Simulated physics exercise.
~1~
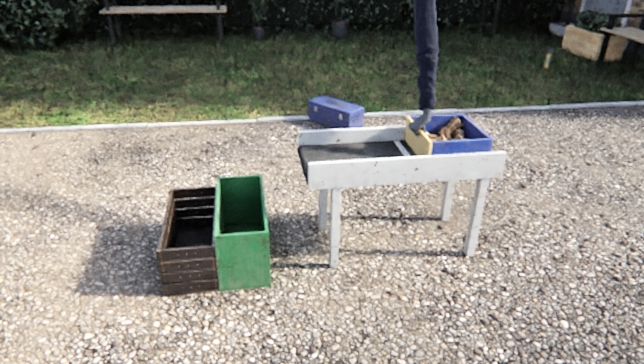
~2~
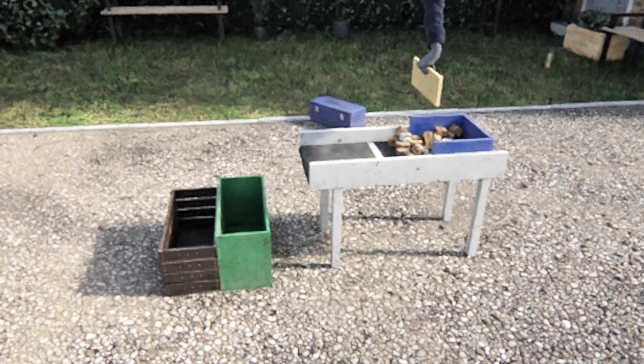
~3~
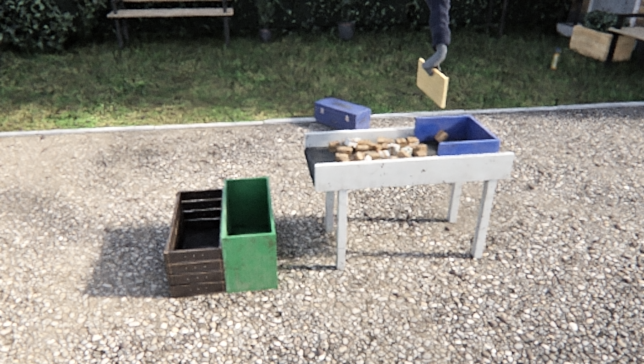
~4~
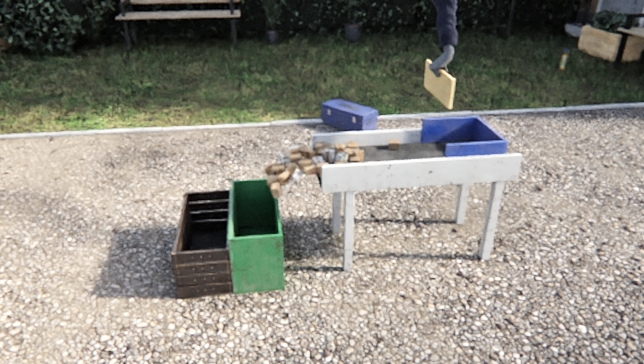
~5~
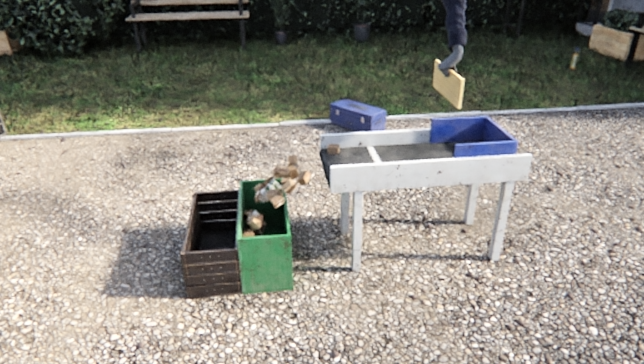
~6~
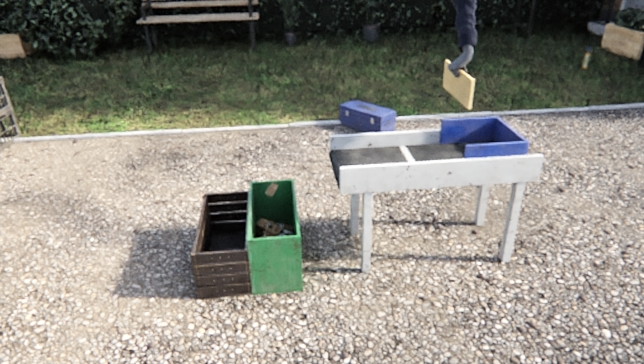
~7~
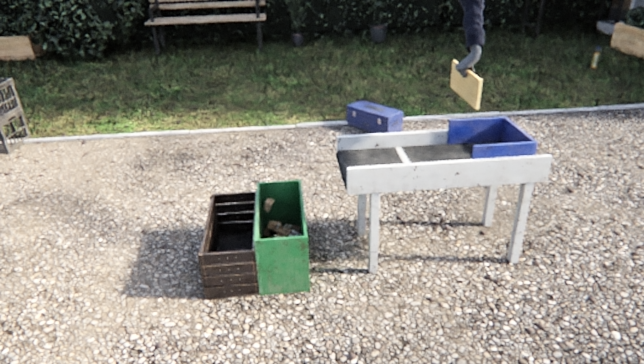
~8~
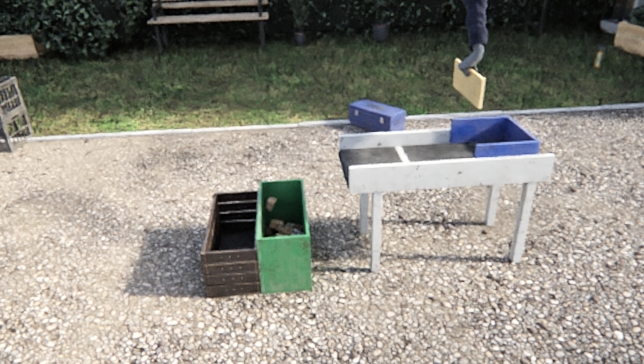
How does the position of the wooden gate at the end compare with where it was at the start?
At the start the gate stands down on the conveyor, closing off the blue pen. By the end it is held up in the air above the conveyor by the gloved hand, leaving the pen open.
